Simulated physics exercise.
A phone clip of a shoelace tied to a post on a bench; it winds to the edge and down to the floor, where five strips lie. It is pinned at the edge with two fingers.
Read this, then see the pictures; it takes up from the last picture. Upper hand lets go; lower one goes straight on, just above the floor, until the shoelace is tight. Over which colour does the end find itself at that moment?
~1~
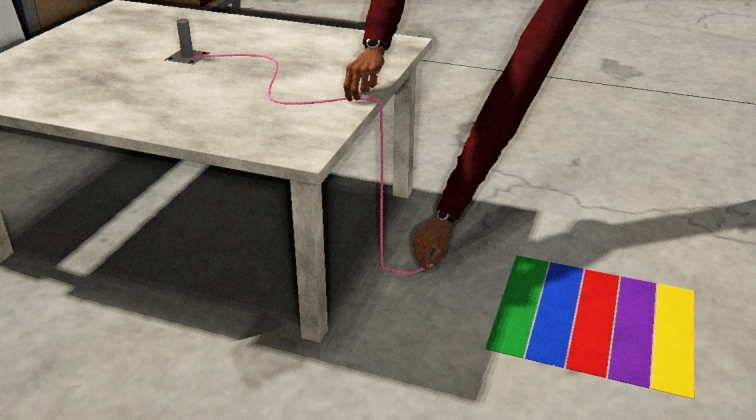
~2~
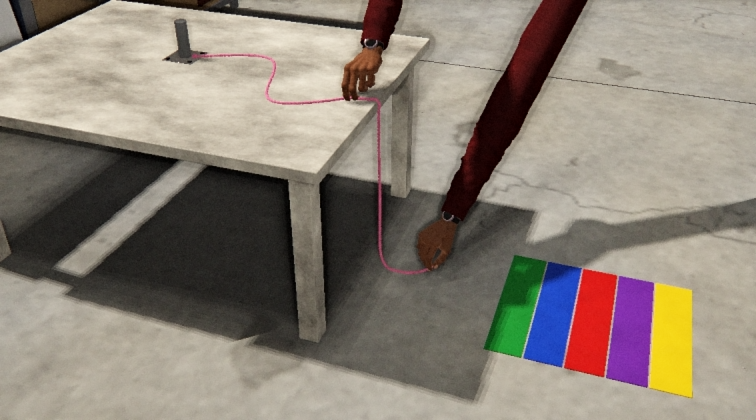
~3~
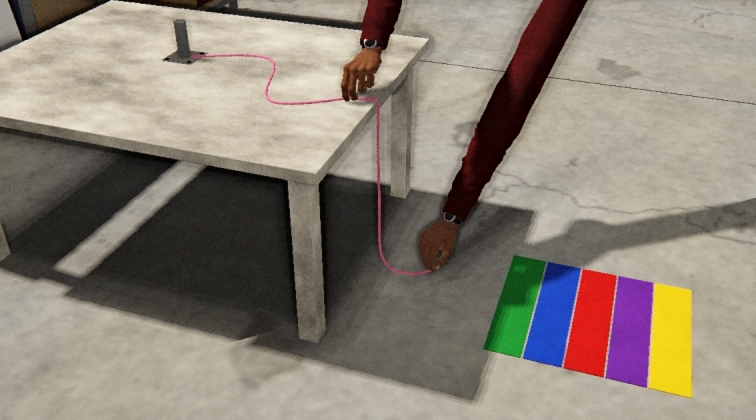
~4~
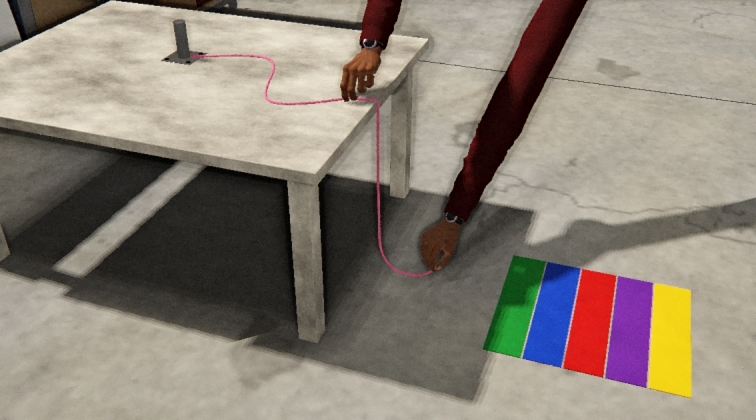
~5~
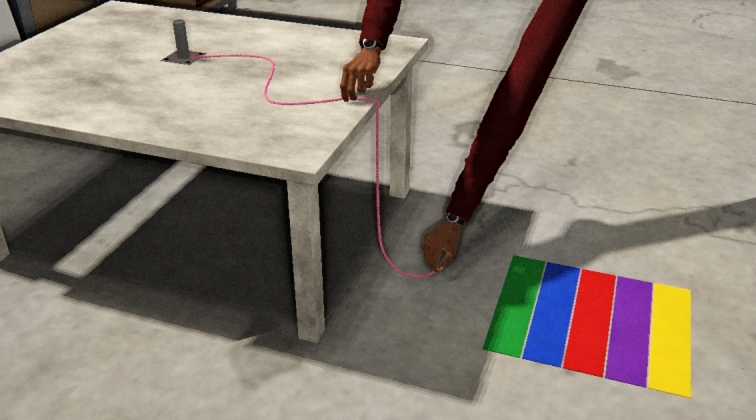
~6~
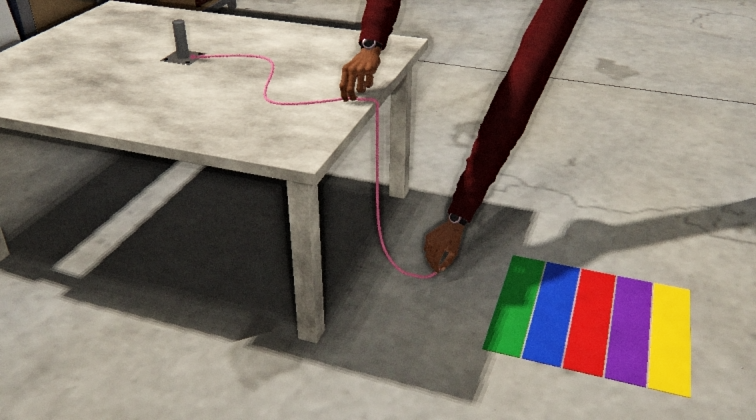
I would say over purple.
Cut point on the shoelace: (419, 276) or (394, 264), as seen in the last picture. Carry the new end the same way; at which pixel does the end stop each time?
Pixel positions, in order: (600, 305), (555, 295).
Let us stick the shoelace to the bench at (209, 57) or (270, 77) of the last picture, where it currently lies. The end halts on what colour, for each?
Observed strip, first: Purple; second: Red.
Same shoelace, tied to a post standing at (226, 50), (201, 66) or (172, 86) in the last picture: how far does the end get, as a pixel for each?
The first try gives (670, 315), the second (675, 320) and the third (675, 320).
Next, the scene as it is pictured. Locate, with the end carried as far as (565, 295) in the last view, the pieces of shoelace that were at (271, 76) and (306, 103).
Around (298, 77) and (375, 106).
A little later, end near (565, 295); over blue.
Next, end near (609, 305); over red.
When it is tight, end near (634, 310); over purple. The end stops over the purple strip.
